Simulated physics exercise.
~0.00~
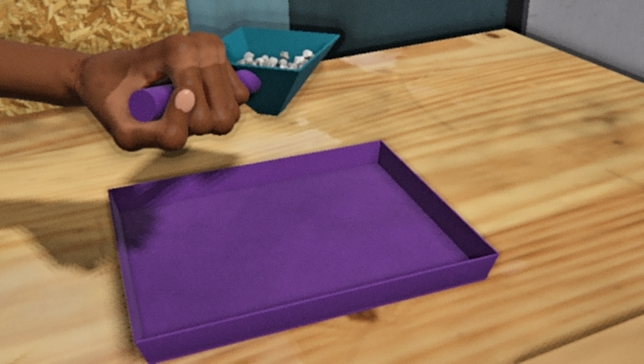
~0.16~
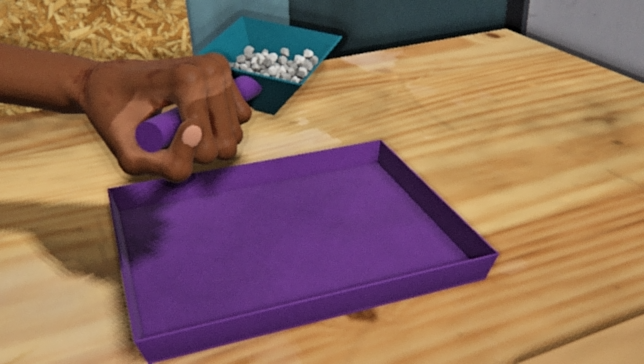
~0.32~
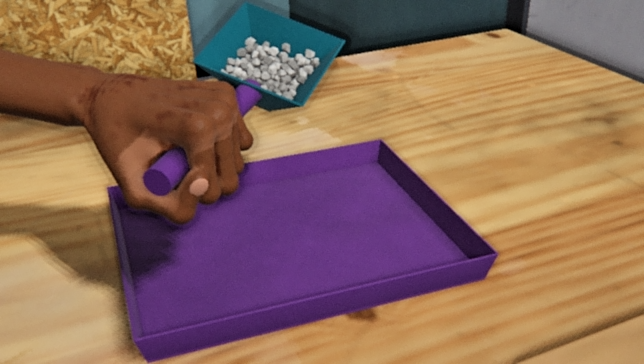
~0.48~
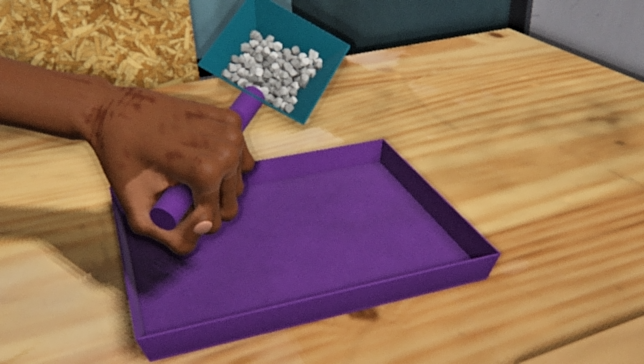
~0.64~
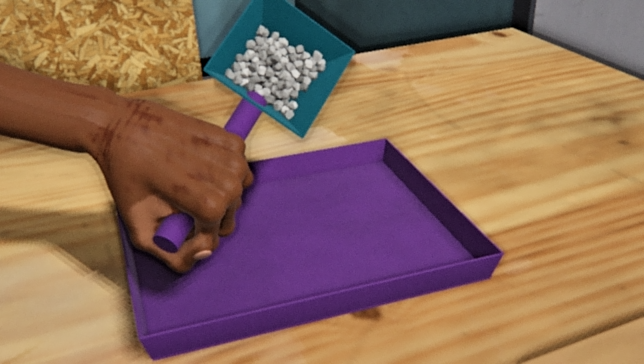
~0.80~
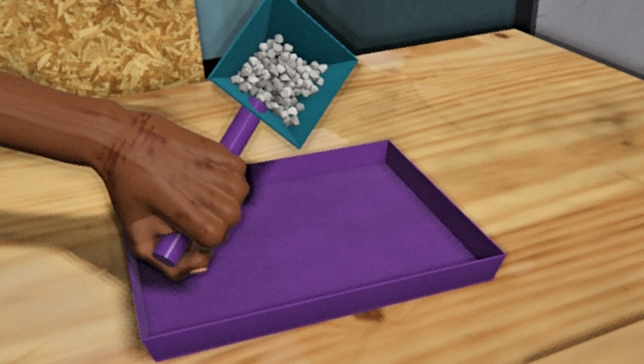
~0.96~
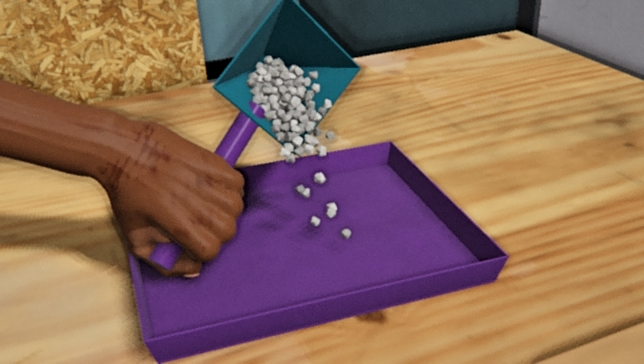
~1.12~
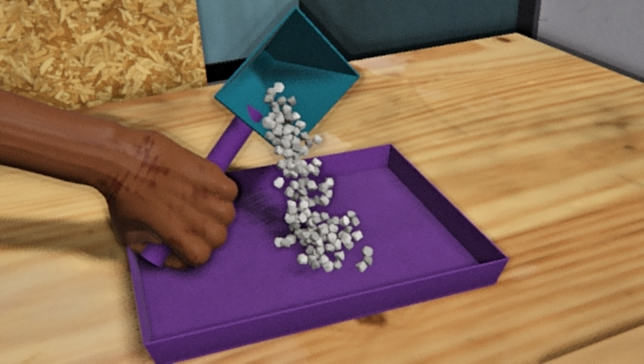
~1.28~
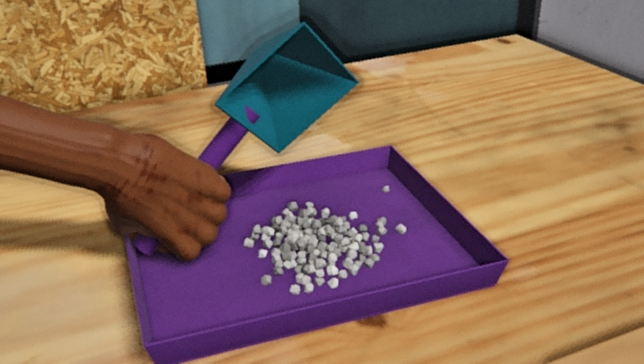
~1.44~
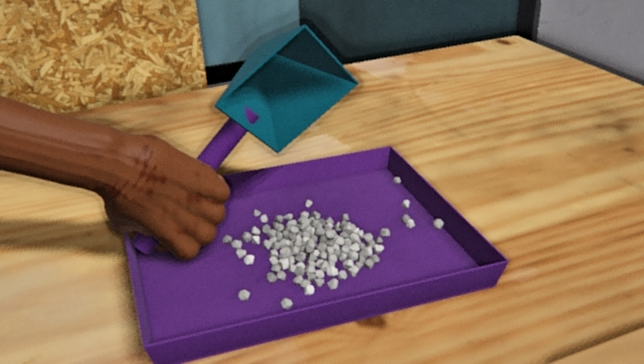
In this clip, a hand holding a teal scoop by its purple handle steadily tips it over a purple tray on a wooden table, and small whitish pieces tumble out until the scoop is empty and they lie scattered in a loose pile in the tray.
